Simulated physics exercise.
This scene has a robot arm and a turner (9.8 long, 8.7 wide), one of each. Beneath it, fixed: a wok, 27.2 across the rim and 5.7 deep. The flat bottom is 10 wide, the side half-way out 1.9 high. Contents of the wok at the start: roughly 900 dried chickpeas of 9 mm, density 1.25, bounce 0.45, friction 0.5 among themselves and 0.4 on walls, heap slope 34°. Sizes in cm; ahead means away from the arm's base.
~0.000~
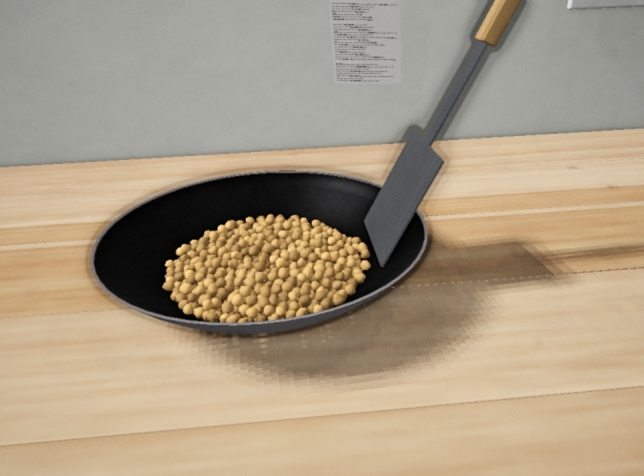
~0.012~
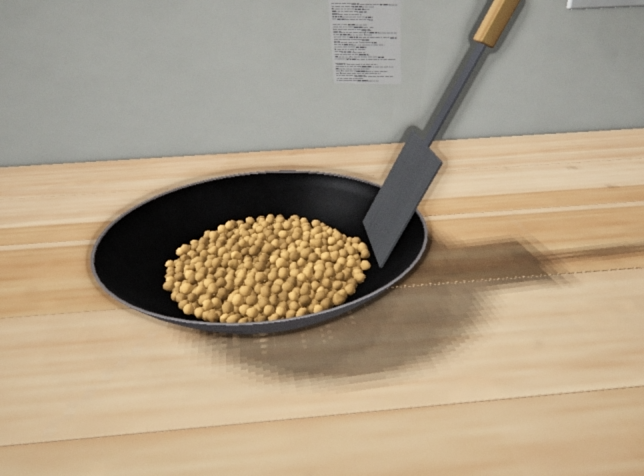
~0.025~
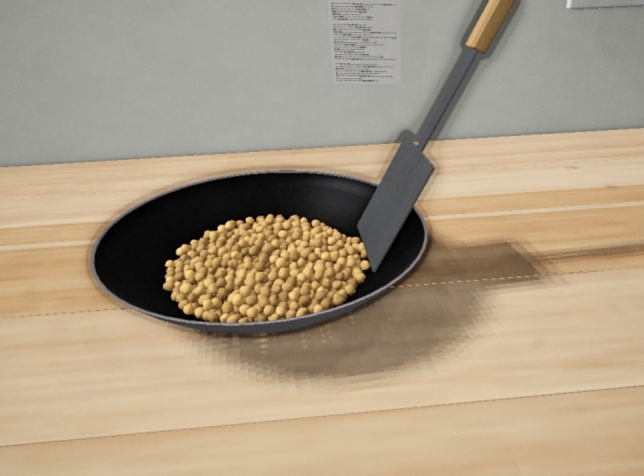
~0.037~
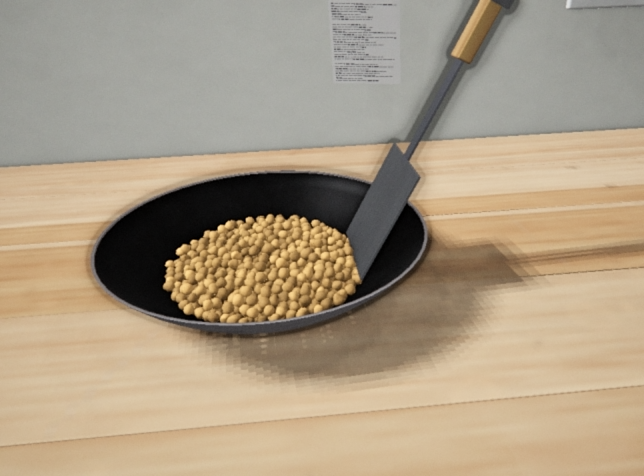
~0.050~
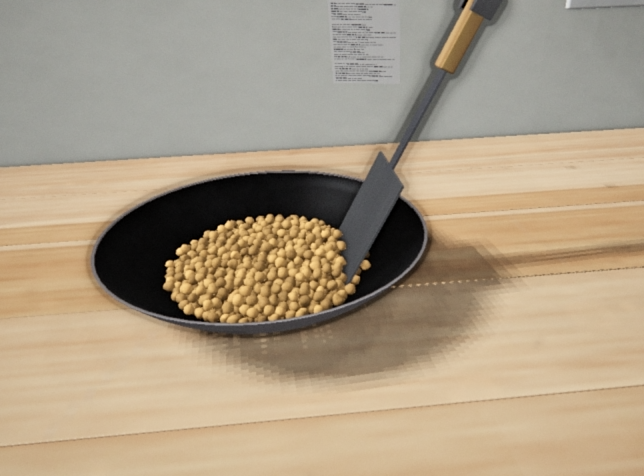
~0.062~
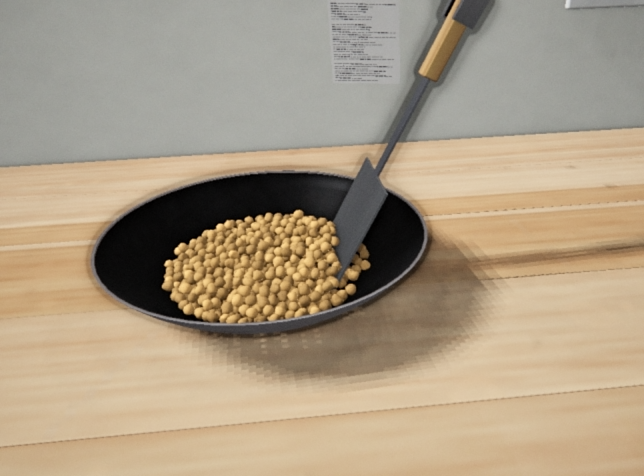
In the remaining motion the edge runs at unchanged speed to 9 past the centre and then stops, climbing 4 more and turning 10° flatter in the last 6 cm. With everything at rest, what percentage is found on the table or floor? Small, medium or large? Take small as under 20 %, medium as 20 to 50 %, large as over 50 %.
Medium, so between 20 and 50 %.
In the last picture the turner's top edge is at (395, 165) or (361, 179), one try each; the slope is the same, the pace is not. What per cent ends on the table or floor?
About 25 and 45 percent.
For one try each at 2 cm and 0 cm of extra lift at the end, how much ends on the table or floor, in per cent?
45 and 45 %.
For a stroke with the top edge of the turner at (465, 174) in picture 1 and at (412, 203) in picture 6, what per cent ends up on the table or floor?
About 35 per cent.
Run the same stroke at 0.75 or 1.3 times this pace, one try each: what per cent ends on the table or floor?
Some 30 and 45 per cent.
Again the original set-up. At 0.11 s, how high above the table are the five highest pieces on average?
About 8 cm.
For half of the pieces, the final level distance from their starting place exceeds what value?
Distance: Near 7 cm.
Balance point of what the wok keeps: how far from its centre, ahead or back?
Roughly 3.5 cm ahead of the centre.
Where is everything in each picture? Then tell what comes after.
The first picture shows turner top edge at (428, 144), sloping 63°; upper third of the load around (267, 256), from x 170 to 365, top at y 220; 900 in the wok.
The second picture shows turner top edge at (426, 145), sloping 63°; upper third of the load around (267, 256), from x 170 to 365, top at y 220.
The third picture shows turner top edge at (419, 150), sloping 63°; upper third of the load around (267, 256), from x 170 to 365, top at y 220.
The fourth picture shows turner top edge at (406, 158), sloping 63°; upper third of the load around (267, 256), from x 170 to 365, top at y 220.
The fifth picture shows turner top edge at (391, 167), sloping 63°; upper third of the load around (270, 255), from x 170 to 365, top at y 220.
The sixth picture shows turner top edge at (376, 174), sloping 63°; upper third of the load around (271, 252), from x 170 to 365, top at y 215; 900 in the wok.
By 0.11 s, sloping 63°, highest piece 8 above the table; 900 in the wok.
By 0.16 s, sloping 60°, highest piece 11 above the table; 896 in the wok, 4 on the blade or in flight.
By 0.38 s, sloping 53°, highest piece 13 above the table; 553 in the wok, 159 on the table or floor, 188 on the blade or in flight.
By 1.43 s, sloping 53°, highest piece 5 above the table; 553 in the wok, 347 on the table or floor.
Final count, 553 in the wok, 347 on the table or floor. That is 39 % on the table or floor.
